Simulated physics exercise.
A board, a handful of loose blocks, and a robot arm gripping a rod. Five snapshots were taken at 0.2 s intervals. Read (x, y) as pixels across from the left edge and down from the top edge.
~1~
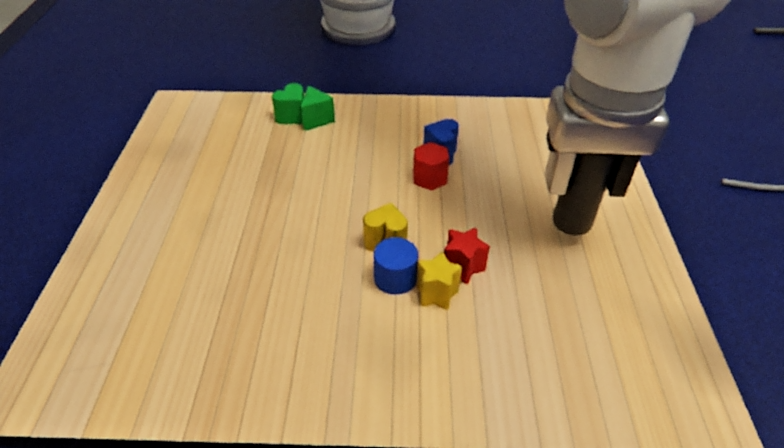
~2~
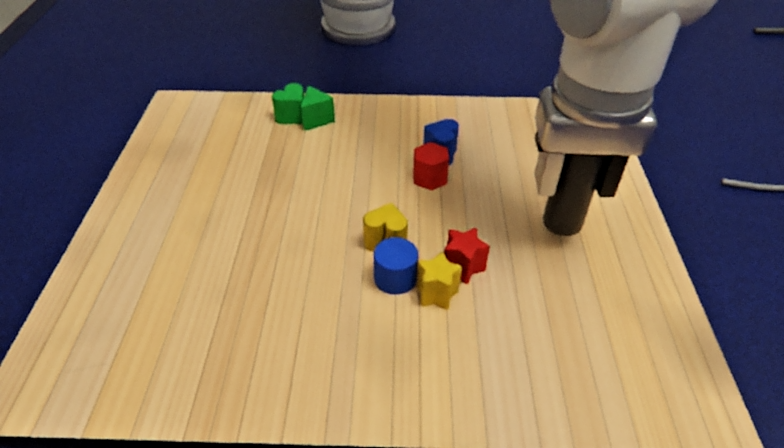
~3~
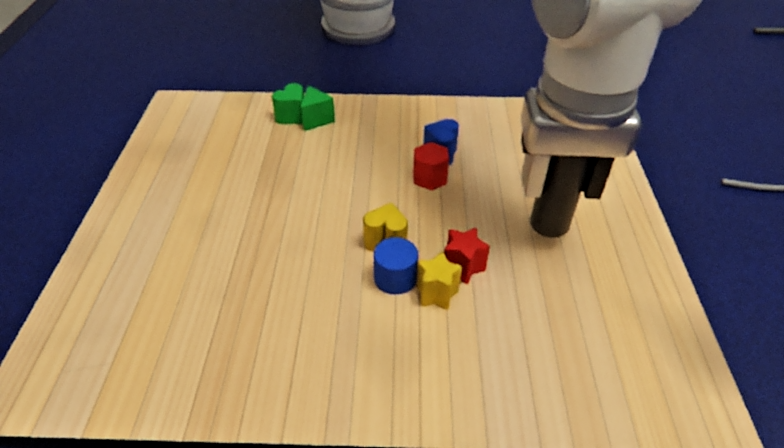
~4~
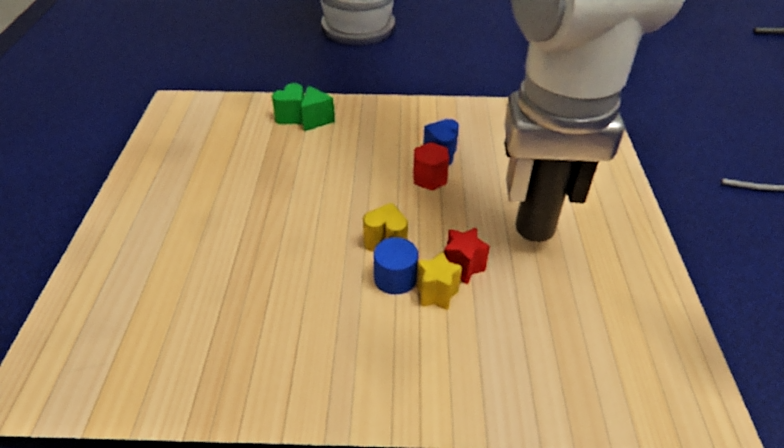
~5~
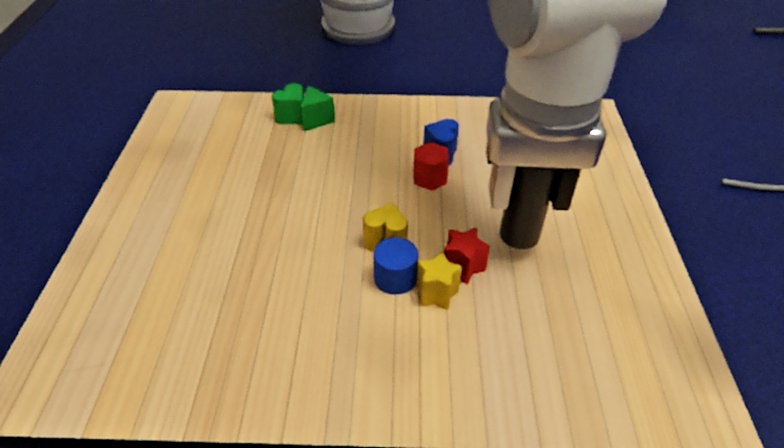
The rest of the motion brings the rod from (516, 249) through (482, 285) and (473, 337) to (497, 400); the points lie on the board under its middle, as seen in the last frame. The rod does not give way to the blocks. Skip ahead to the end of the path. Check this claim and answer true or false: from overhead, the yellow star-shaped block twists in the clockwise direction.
It is false.
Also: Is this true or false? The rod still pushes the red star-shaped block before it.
My answer: False.
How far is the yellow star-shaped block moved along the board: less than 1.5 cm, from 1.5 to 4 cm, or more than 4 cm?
Shift: Under 1.5 cm.
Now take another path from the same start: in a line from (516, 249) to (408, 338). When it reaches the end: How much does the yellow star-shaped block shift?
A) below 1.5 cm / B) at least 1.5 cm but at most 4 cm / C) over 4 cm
Choice C: Over 4 cm.
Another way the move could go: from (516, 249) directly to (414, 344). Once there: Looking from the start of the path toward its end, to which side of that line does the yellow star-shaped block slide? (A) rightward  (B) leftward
My answer is option A.
What follows on the original path. One third of the way, rod at (483, 274); yellow star-shaped block at (429, 272), turned 25° anticlockwise; red star-shaped block at (449, 248), turned 50° clockwise.
Two thirds of the way, rod at (475, 327); yellow star-shaped block at (428, 272), turned 30° anticlockwise; red star-shaped block at (449, 249), turned 60° clockwise.
At the end, rod at (501, 388); blue cylinder unmoved; yellow star-shaped block at (428, 272), turned 30° anticlockwise; red star-shaped block at (449, 249), turned 60° clockwise.
